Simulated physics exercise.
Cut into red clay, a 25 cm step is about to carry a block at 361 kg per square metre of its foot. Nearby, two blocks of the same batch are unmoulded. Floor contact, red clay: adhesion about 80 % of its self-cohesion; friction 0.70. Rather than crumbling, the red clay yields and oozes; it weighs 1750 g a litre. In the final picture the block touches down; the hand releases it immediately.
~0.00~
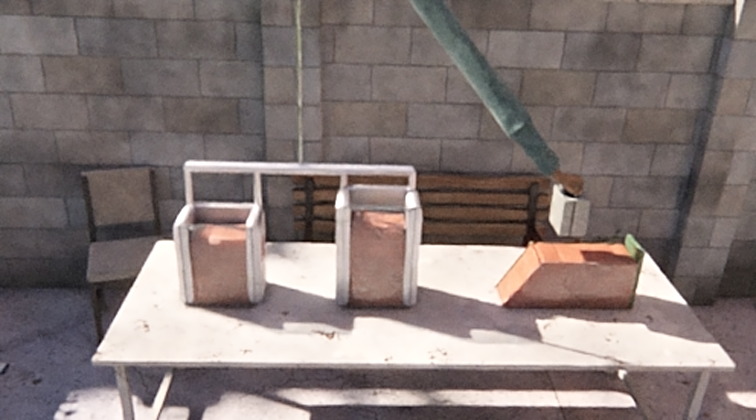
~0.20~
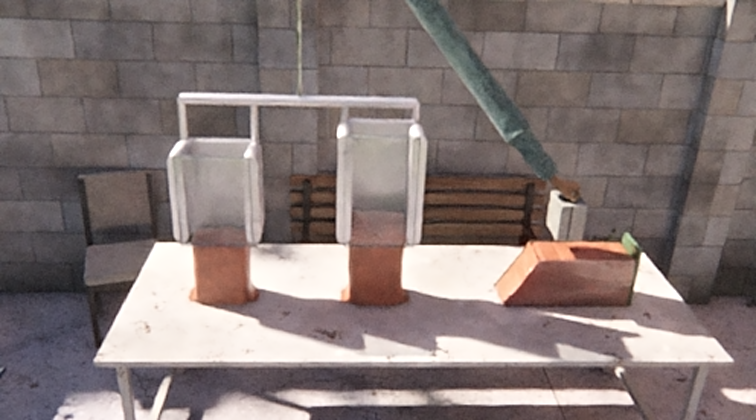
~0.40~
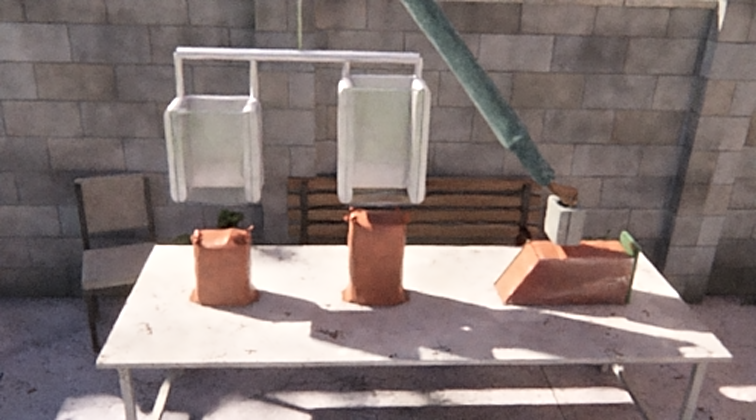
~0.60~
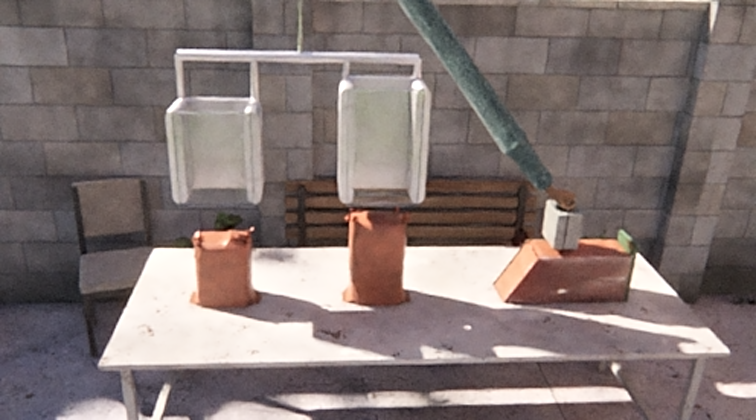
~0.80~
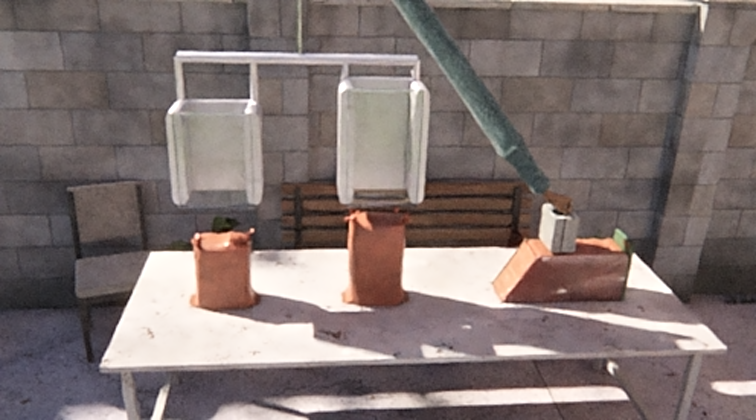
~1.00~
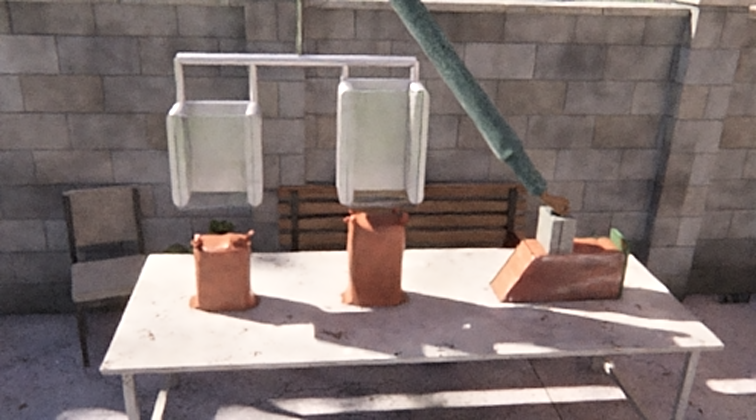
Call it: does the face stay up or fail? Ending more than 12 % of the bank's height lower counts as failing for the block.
It stays up.
By 1.16 s, the block is down by 1 % of the bank's height and stands upright.
By 1.34 s, the block is down by 1 % of the bank's height and stands upright.
By 1.52 s, the block is down by 1 % of the bank's height and stands upright.
By 1.71 s, the block is down by 1 % of the bank's height and stands upright.
By 2.61 s, at the end, the block is down by 1 % of the bank's height and stands upright.
